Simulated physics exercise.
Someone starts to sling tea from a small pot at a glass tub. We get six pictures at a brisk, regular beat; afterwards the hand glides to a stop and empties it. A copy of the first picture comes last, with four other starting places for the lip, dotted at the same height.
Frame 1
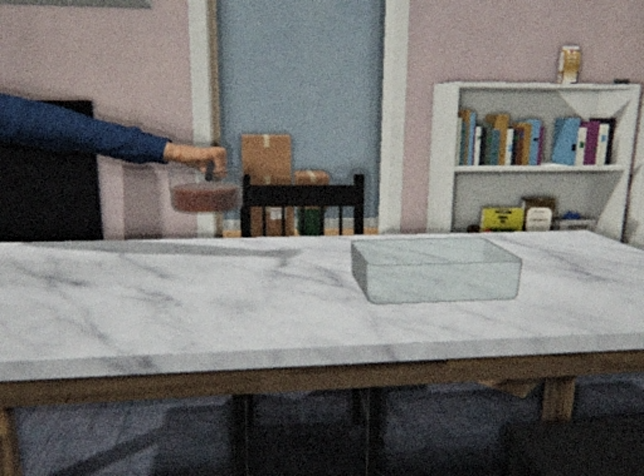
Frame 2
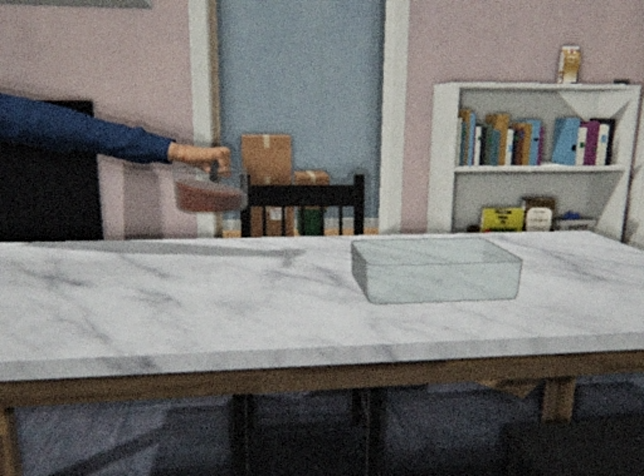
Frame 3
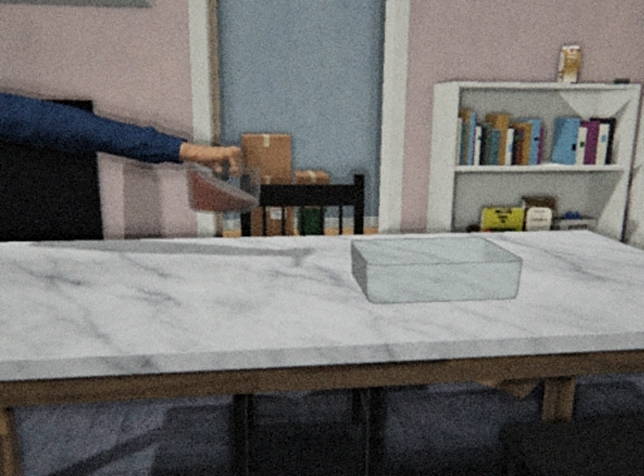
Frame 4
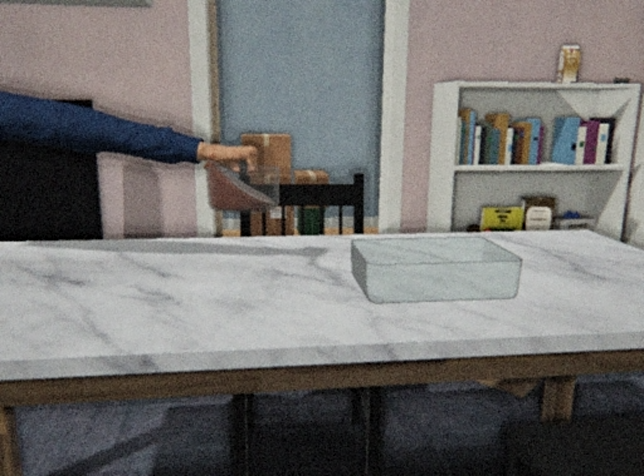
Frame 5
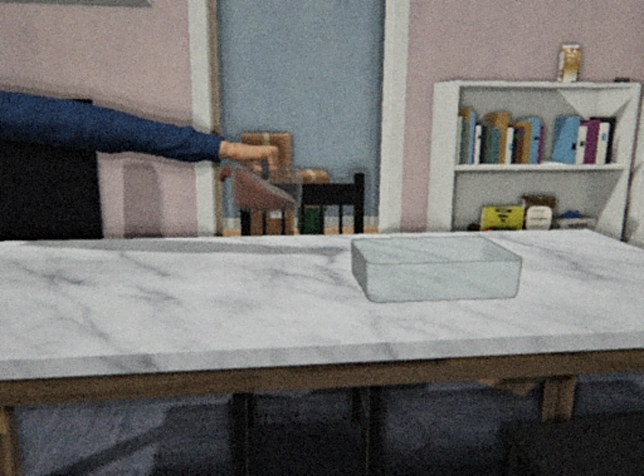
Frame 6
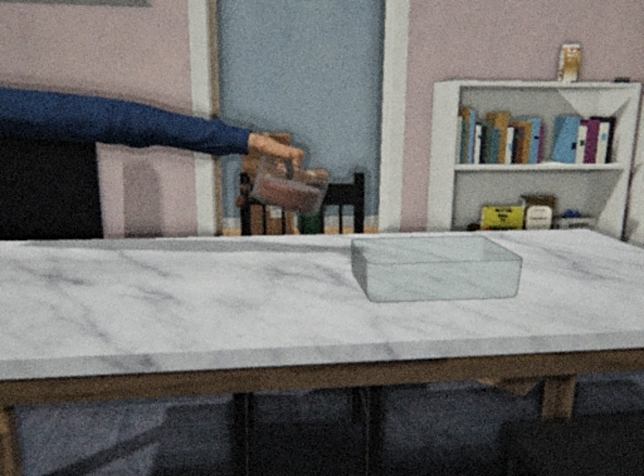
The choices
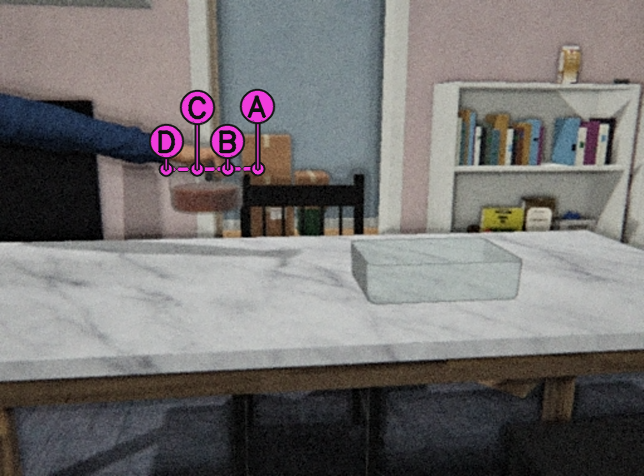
Blue-sleeved arm carrying a small clear pot of reddish-brown tea rightward above a marble table, the liquid sloshing and the pot tilting.
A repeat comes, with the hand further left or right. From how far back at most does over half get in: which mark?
Take C.
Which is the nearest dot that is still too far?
That would be D.
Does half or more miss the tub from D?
Yes, that goes wrong.
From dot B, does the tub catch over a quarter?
Yes, it does.
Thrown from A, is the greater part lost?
No.
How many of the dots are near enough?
Three of them.
On the marked copy, A at (257, 168); B at (227, 169); C at (197, 169); D at (166, 169).
With A, about 77 % lands in the tub, 7 % falls short and 17 % goes beside or beyond.
With B, about 77 % lands in the tub, 10 % falls short and 13 % goes beside or beyond.
With C, about 66 % lands in the tub, 24 % falls short and 10 % goes beside or beyond.
With D, about 35 % lands in the tub, 61 % falls short and 4 % goes beside or beyond.
